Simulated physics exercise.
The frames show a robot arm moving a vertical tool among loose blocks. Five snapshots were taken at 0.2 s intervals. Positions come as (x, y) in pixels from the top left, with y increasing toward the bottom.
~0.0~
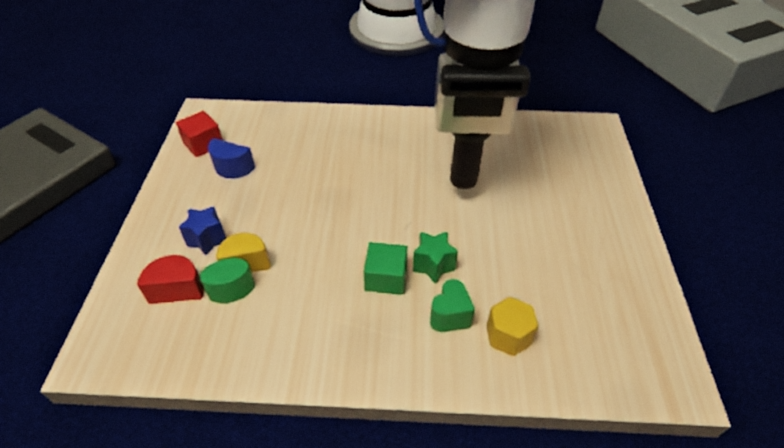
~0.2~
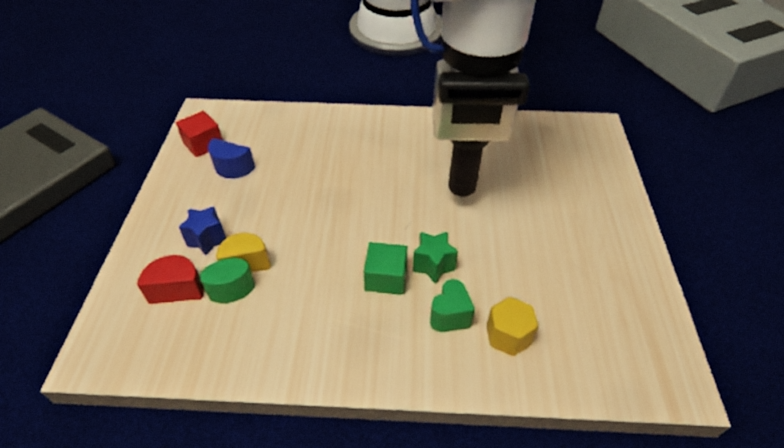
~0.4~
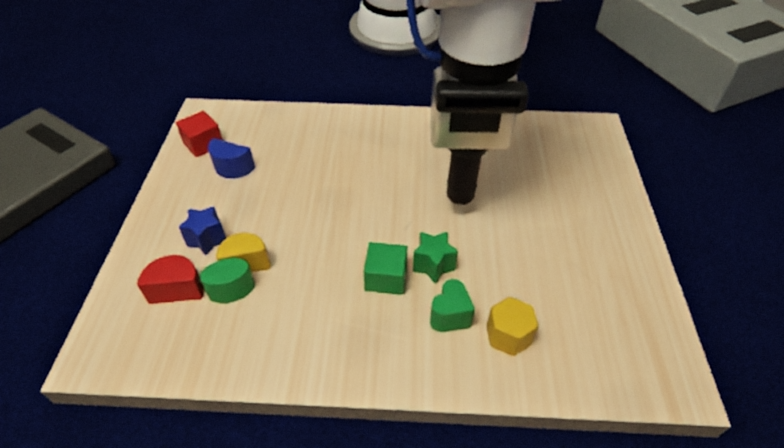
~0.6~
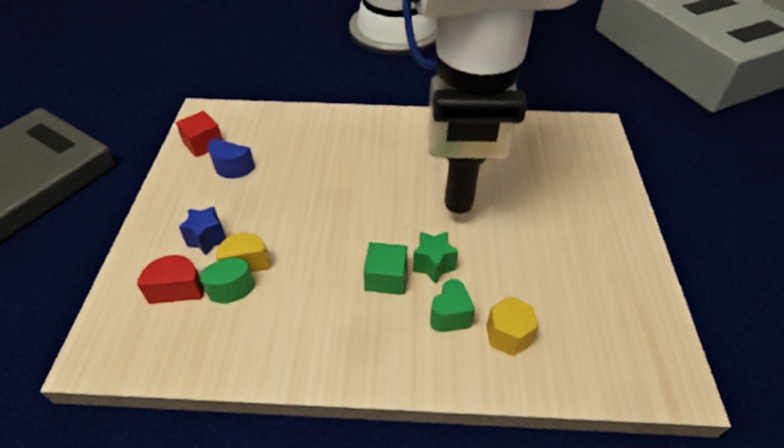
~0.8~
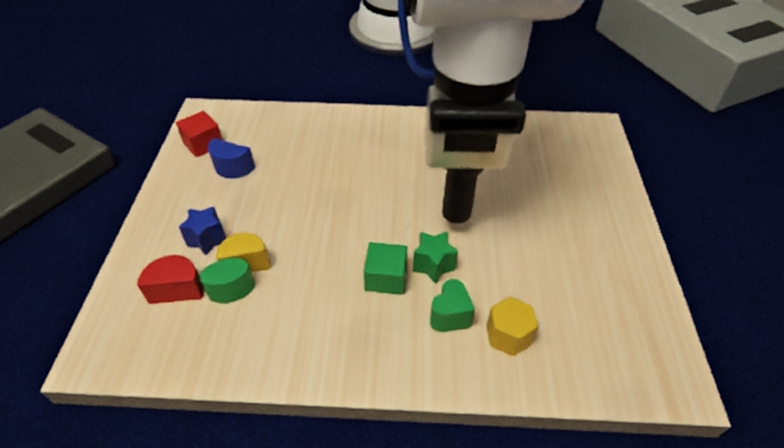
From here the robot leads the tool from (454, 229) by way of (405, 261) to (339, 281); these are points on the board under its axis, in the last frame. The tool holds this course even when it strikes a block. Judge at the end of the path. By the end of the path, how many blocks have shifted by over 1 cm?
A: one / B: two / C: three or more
That would be B.
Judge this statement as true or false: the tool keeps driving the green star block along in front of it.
The statement is false.
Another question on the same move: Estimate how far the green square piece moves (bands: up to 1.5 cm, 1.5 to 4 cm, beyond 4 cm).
Answer: More than 4 cm.
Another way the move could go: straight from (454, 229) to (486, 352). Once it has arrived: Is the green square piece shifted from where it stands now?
I expect not.
What follows on the original path. One third of the way, tool (424, 237); green star block (432, 255).
Two thirds of the way, tool (384, 255); green square piece (366, 275), turned 15° clockwise; green star block (427, 261), turned 40° anticlockwise.
At the end, tool (338, 267); green square piece (350, 290), turned 15° anticlockwise; green star block (427, 261), turned 40° anticlockwise; green heart block unmoved.
